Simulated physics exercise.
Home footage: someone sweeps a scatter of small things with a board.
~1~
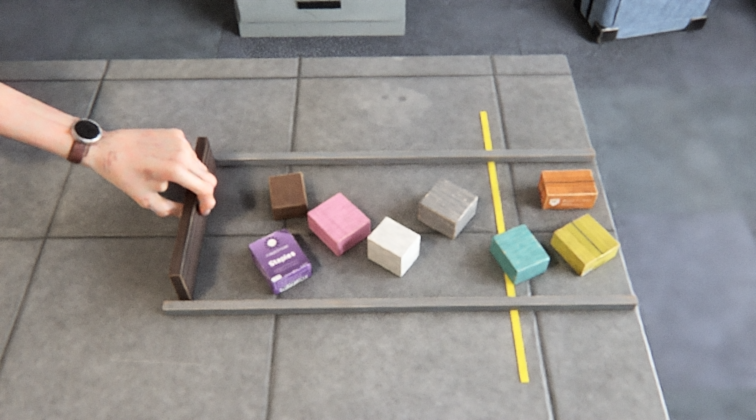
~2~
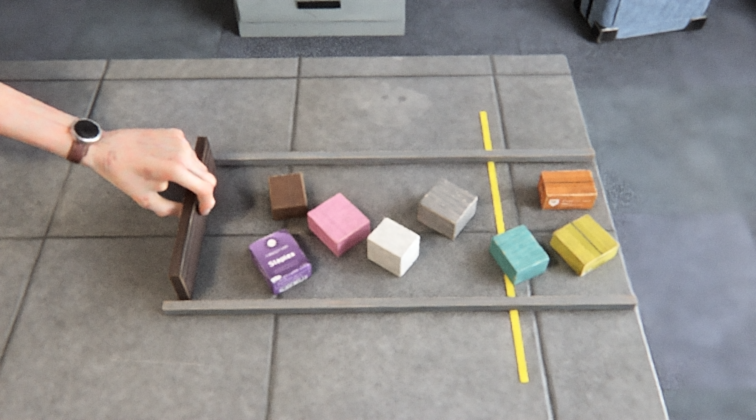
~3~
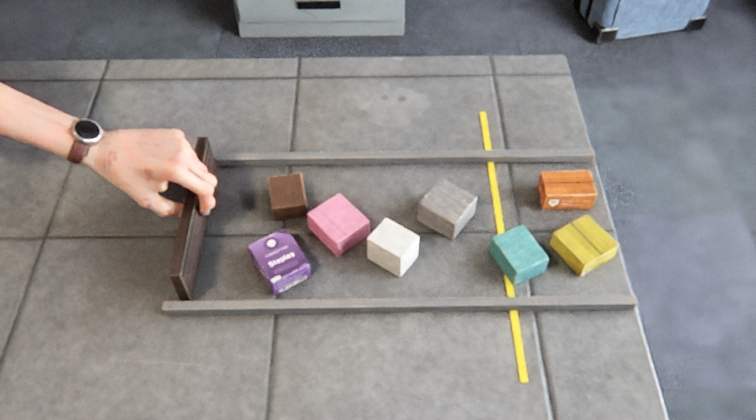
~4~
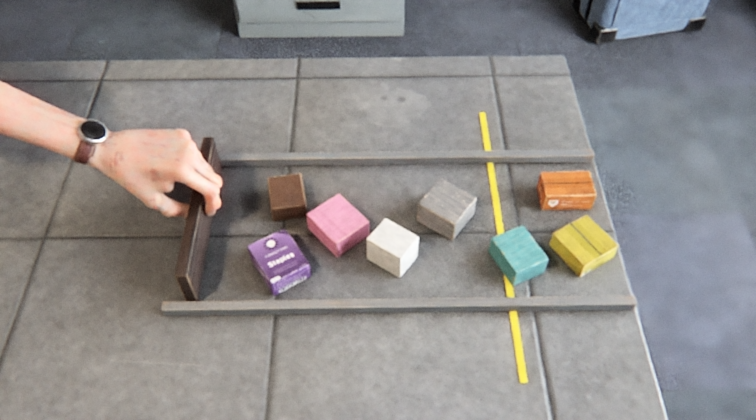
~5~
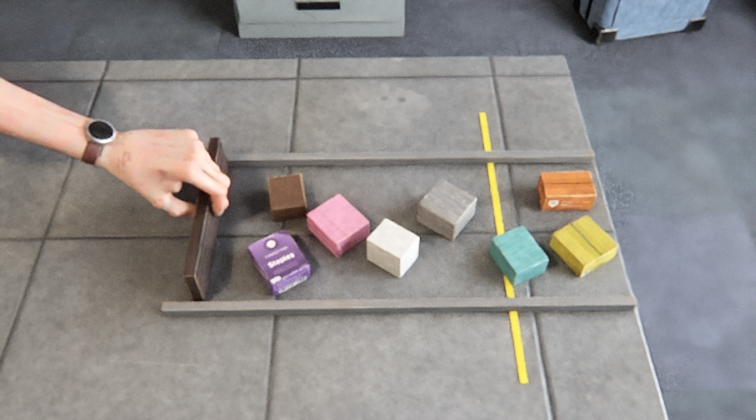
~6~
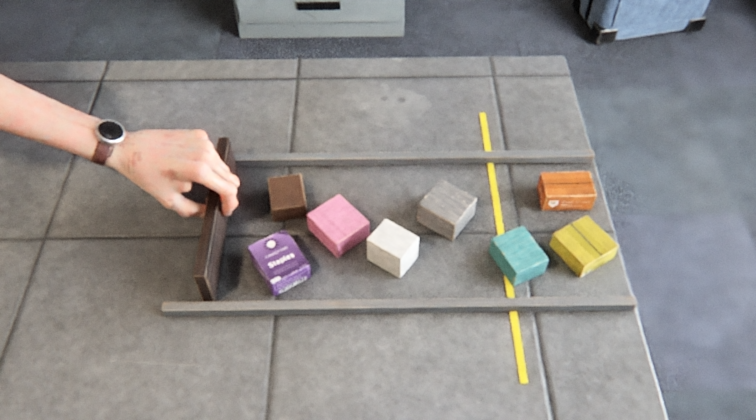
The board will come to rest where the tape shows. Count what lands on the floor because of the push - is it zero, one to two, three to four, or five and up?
Most likely the drop count will come to one or two.
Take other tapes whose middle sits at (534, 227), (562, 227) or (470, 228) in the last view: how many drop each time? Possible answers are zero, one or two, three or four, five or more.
In order of the three spots, it's three or four, then five or more, then none at all.
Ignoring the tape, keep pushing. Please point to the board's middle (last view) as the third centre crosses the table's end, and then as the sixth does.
Pixels, in order: Around (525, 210), around (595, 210).
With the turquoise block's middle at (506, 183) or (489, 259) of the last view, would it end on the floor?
In turn it remains up; survives.
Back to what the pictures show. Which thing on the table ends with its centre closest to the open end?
Foremost: The orange box.
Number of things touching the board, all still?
At rest, 3 are in contact.
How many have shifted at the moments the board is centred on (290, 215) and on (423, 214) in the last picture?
Moved so far: 3, later 6.
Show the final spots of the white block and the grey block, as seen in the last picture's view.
The first ends close to (568, 259), the second close to (559, 201).
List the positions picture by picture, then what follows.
Yellow box (585, 245); orange box (567, 190); turquoise block (519, 254); board (195, 215); tape (501, 227), in the first picture.
Orange box (567, 190); purple box (280, 261), in the second picture.
Turquoise block (518, 255); brown block (288, 197), in the third picture.
Yellow box (584, 245); grey block (447, 209), in the fourth picture.
Orange box (566, 191); white block (393, 248), in the fifth picture.
Yellow box (584, 246); orange box (566, 191); turquoise block (518, 256); board (217, 216); tape (500, 228), in the sixth picture.
A little later, none off yet; yellow box at rest near (584, 246); orange box at rest near (566, 191); turquoise block at rest near (518, 256).
Next, none off yet; yellow box shifted a little near (604, 246); orange box at rest near (566, 191); turquoise block shifted about its own width near (561, 255).
When it is over, the number that fall off is one or two; down, yellow box.
